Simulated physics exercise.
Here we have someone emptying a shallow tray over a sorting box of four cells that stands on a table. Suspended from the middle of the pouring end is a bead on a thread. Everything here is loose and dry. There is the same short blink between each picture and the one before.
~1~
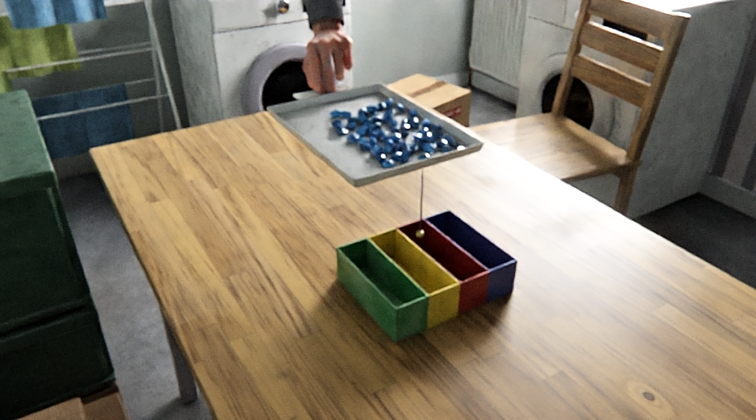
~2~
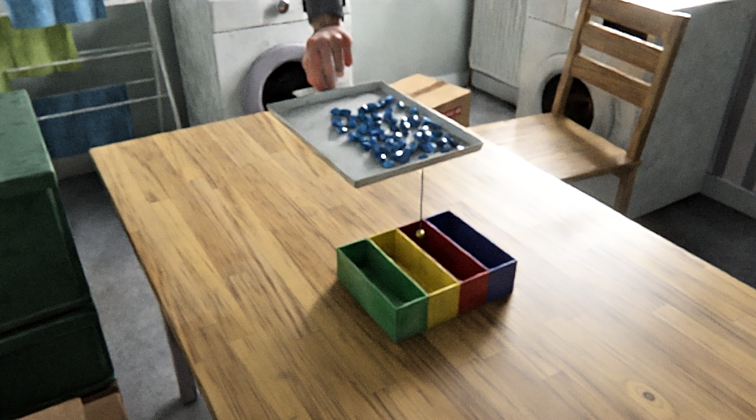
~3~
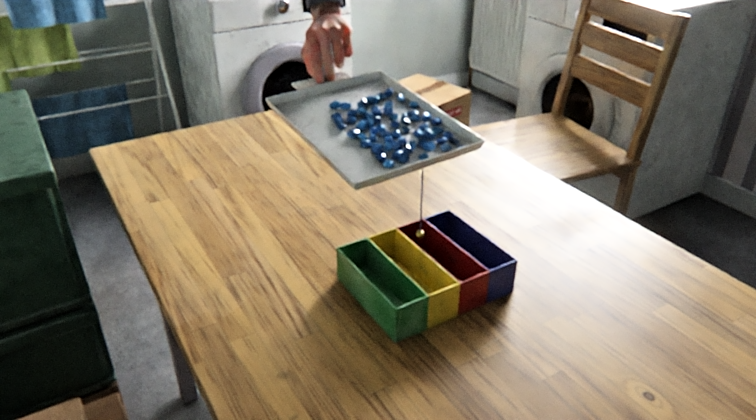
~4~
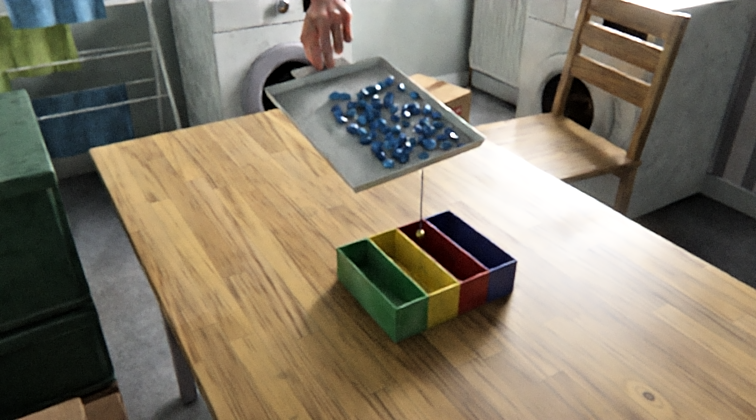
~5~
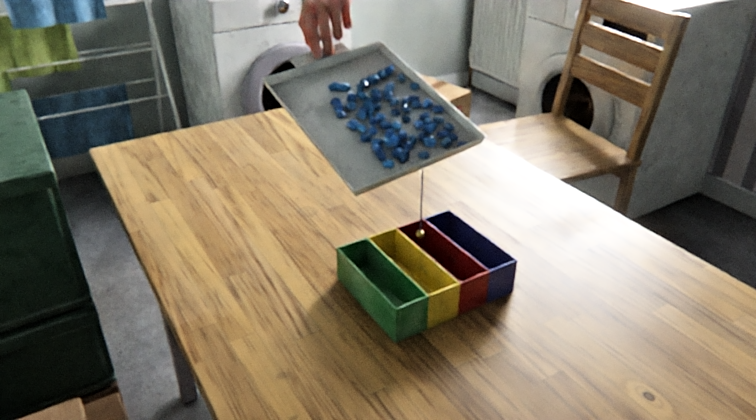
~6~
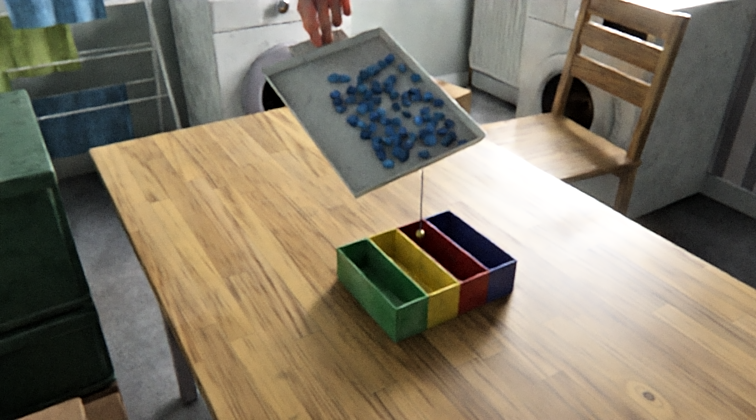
Laundry room, a hand raising the back of a grey tray of blue stones, tilting it above a four-coloured box on a table.
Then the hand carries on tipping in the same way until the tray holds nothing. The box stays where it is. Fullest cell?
Fullest: Green.
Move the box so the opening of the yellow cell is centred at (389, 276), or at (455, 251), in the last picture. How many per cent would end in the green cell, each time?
You'd get 30 in a hundred first and 10 in a hundred after that.
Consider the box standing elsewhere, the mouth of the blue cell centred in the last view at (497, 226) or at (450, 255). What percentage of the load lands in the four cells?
First case: Some 10 %; second case: Some 90 %.
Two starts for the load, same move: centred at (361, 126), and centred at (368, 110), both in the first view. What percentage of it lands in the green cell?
First about 60, then 50 per cent.
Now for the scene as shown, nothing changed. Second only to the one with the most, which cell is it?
The cell in yellow.
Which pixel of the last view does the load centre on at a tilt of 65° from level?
The middle of the load sits near (383, 176).
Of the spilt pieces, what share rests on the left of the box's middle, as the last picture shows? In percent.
Looks to be around 90 per cent of the spill.
Shortly afterwards, tray tipped steeply; the bulk on the tray; near a quarter falling or outside the box.
Next, tray tipped past a quarter turn; a little on the tray; near a third in the green cell; a little in the yellow cell; near a third falling or outside the box.
Some moments later, tray tipped past a quarter turn; near half in the green cell; near a quarter in the yellow cell; near a quarter falling or outside the box.
In the end, tray tipped past a quarter turn; near half in the green cell; near a quarter in the yellow cell; none at all in the red cell; none at all in the blue cell; near a quarter outside the box.
